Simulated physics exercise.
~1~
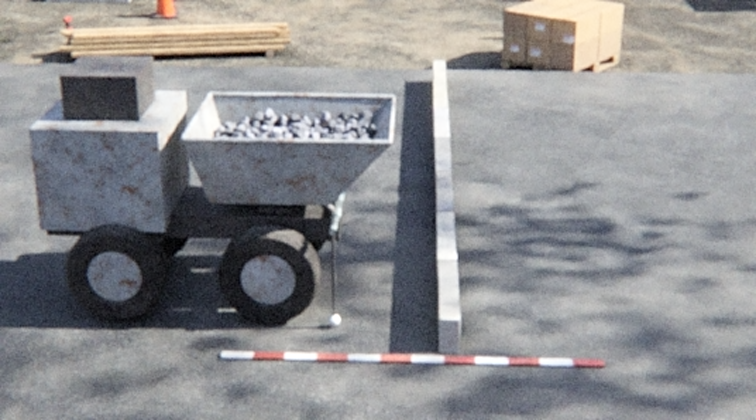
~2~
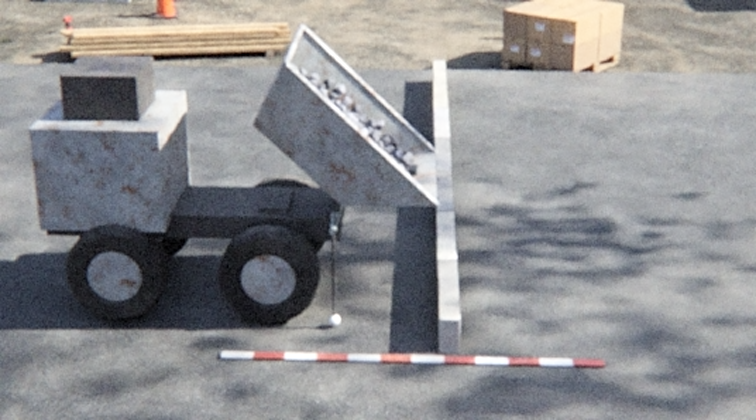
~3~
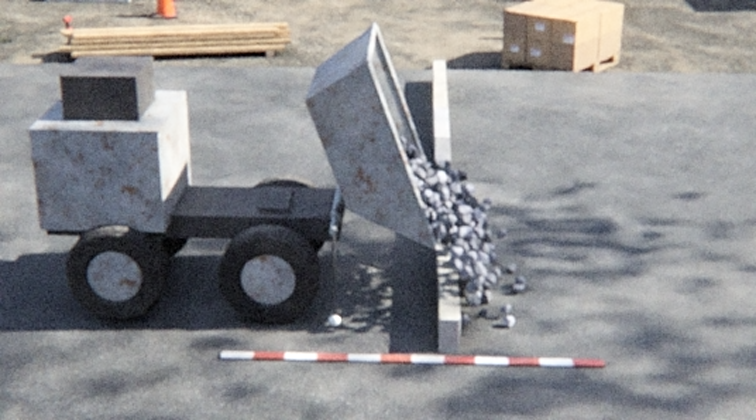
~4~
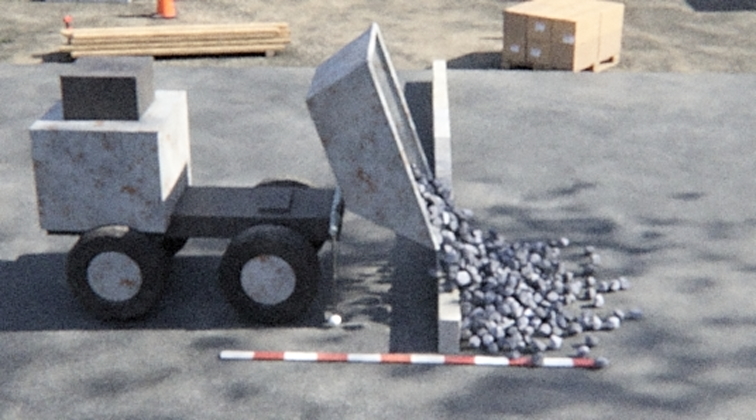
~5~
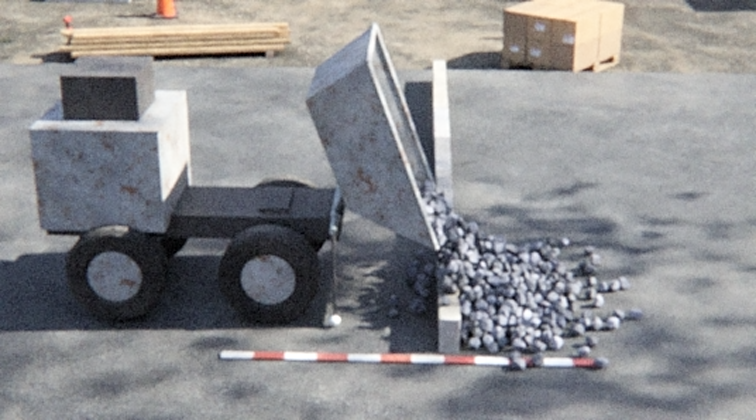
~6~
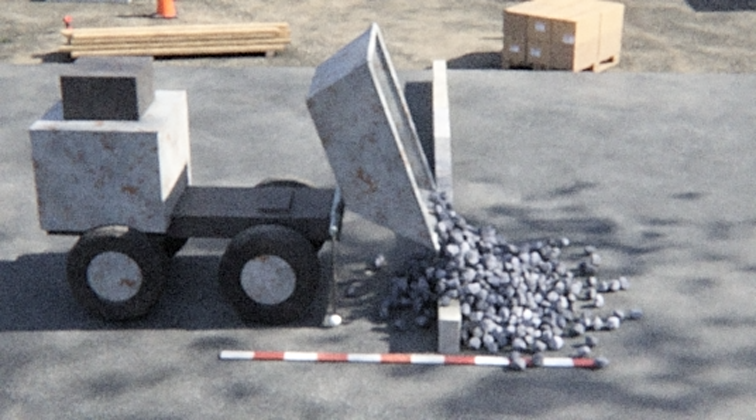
Rusty grey dumper skip tipping up to the right and pouring grey stones over a low kerb, most settling beyond it.
